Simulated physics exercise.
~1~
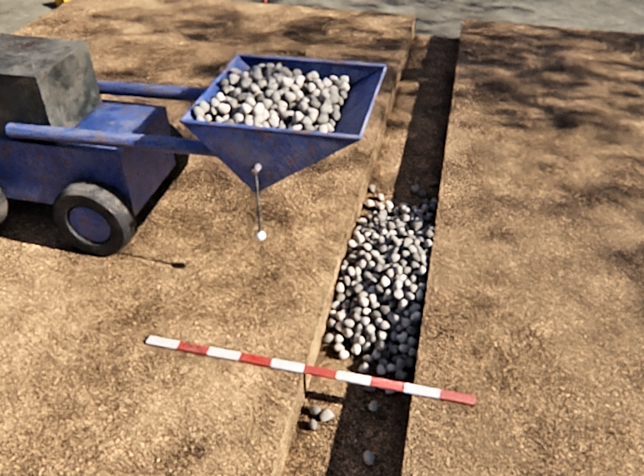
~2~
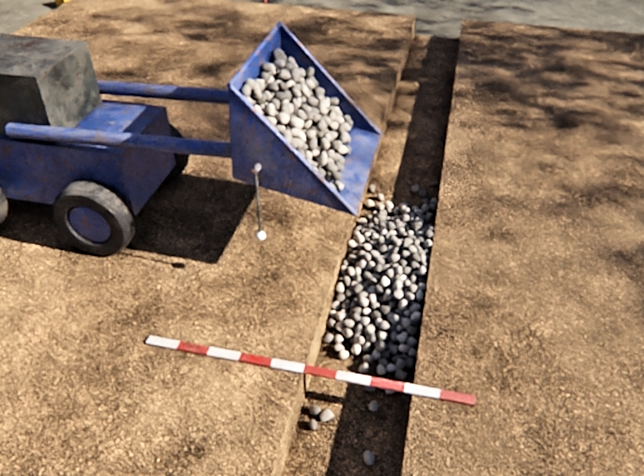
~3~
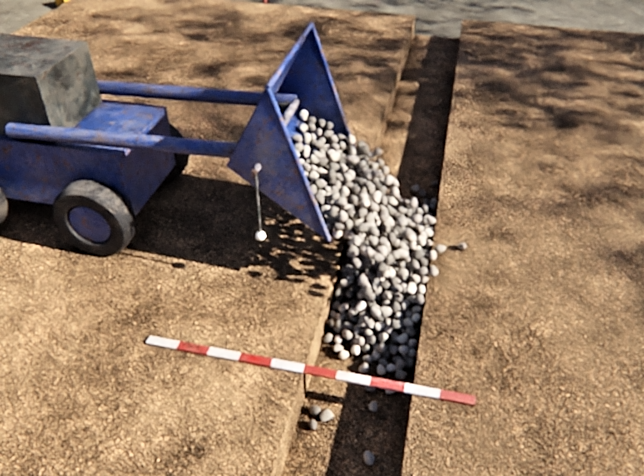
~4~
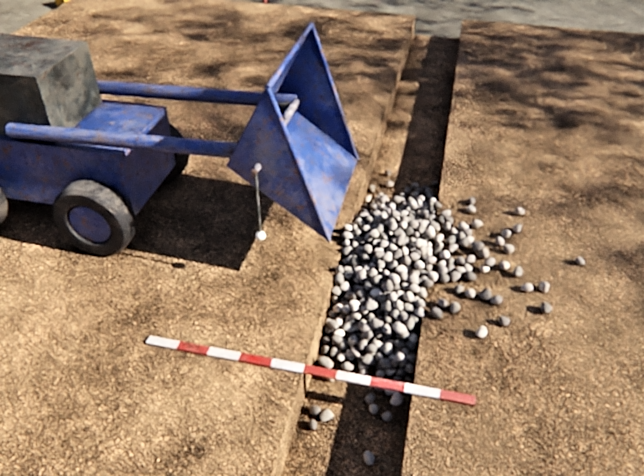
A blue cart tips its bucket, pouring grey stones into the trench and scattering some beyond.
